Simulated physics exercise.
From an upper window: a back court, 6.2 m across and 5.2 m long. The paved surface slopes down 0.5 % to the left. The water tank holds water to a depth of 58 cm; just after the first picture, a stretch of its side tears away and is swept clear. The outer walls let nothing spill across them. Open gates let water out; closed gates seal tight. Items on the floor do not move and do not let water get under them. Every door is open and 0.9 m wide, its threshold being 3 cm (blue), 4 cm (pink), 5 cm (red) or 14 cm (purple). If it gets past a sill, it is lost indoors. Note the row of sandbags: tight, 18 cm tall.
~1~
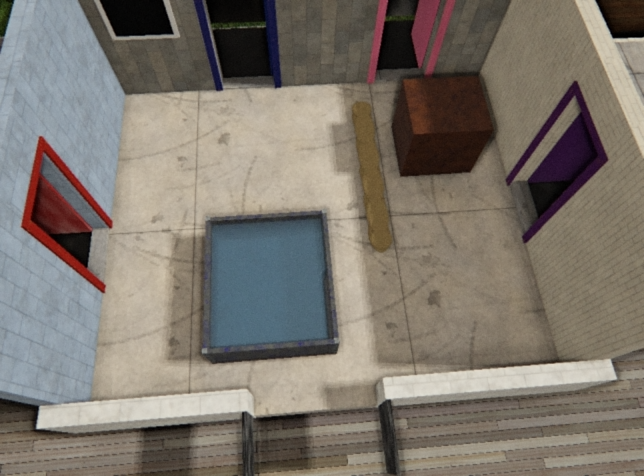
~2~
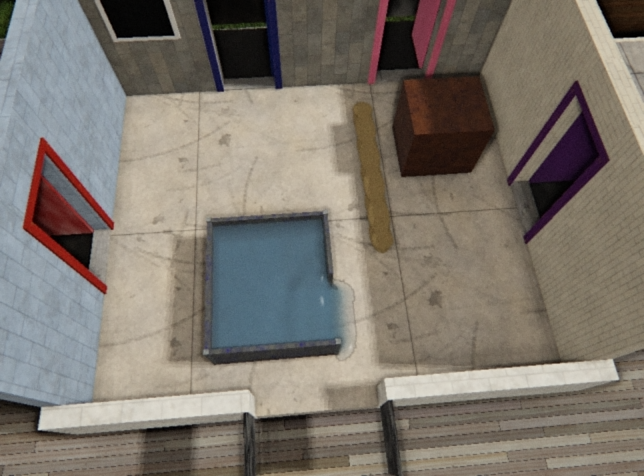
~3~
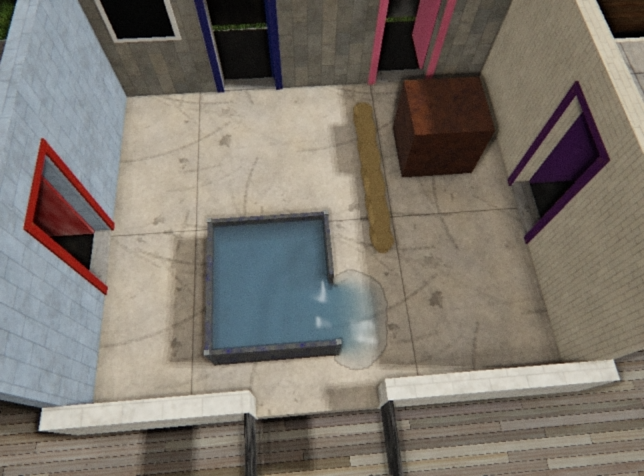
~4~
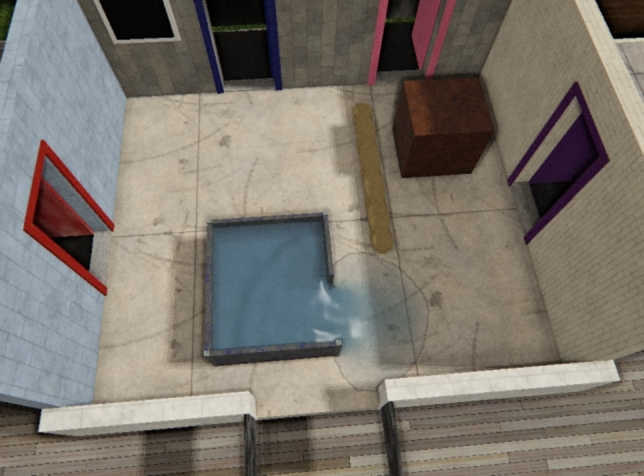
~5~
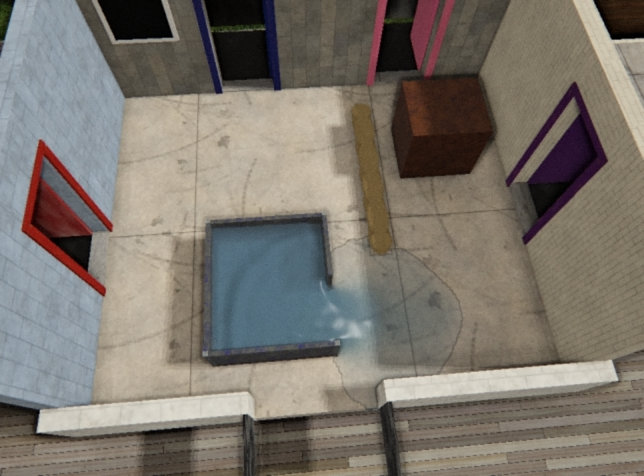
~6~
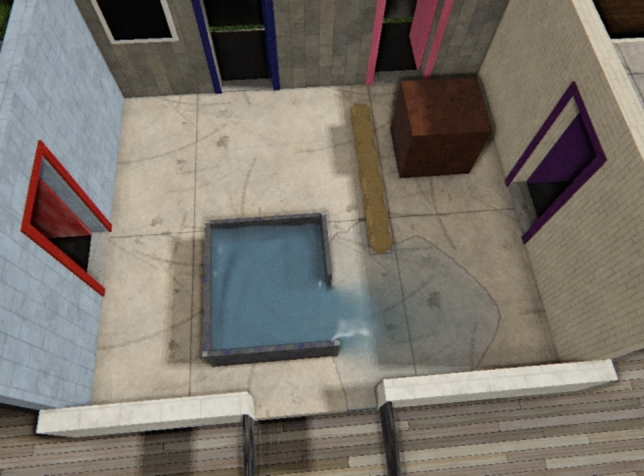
In a walled court, water pours from a tank's broken side and spreads right across the paving.
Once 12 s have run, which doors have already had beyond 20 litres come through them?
The blue door will undershoot the limit, the pink door will overshoot the limit, the red door will undershoot the limit, the purple door will undershoot the limit.
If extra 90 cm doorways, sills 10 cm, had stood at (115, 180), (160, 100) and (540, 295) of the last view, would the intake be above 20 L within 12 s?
First doorway falls short, second falls short, third gets there.
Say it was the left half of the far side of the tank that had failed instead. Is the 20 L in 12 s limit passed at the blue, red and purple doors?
Then: Blue beyond it, red short of it, purple short of it.
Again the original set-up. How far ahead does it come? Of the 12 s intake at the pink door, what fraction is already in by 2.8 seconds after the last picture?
Roughly 0%.
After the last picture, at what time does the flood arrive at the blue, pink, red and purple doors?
Door times: Blue 5.0 s / pink 3.0 s / red 8.5 s / purple 0.8 s.
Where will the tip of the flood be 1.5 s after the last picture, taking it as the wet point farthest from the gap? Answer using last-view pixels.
About (488, 142) in the last view.
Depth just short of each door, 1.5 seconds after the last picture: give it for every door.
Depths in centimetres - blue: 0, pink: 0, red: 0, purple: 15.
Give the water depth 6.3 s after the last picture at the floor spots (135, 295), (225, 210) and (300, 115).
The depths come out at 0, 0 and 3 centimetres, in the order listed.
Then, 0.7 s after the last picture water covers 25 % of the floor and is deepest (39 cm) near (554, 371); blue door not reached, pink door not reached, red door not reached, purple door not reached.
Then, 1.5 s after the last picture water covers 25 % of the floor and is deepest (35 cm) near (551, 358); blue door not reached, pink door not reached, red door not reached, purple door 15 cm at the sill, 0 L in.
Then, 2.8 s after the last picture water covers 30 % of the floor and is deepest (24 cm) near (455, 181); blue door not reached, pink door not reached, red door not reached, purple door 11 cm at the sill, 4 L in.
Then, 6.3 s after the last picture water covers 55 % of the floor and is deepest (16 cm) near (462, 85); blue door 3 cm at the sill, 0 L in, pink door 6 cm at the sill, 12 L in, red door not reached, purple door 8 cm at the sill, 4 L in.
Then, 11.3 s after the last picture water covers 85 % of the floor and is deepest (8 cm) near (391, 196); blue door 4 cm at the sill, 0 L in, pink door 8 cm at the sill, 45 L in, red door 4 cm at the sill, 0 L in, purple door 7 cm at the sill, 4 L in.
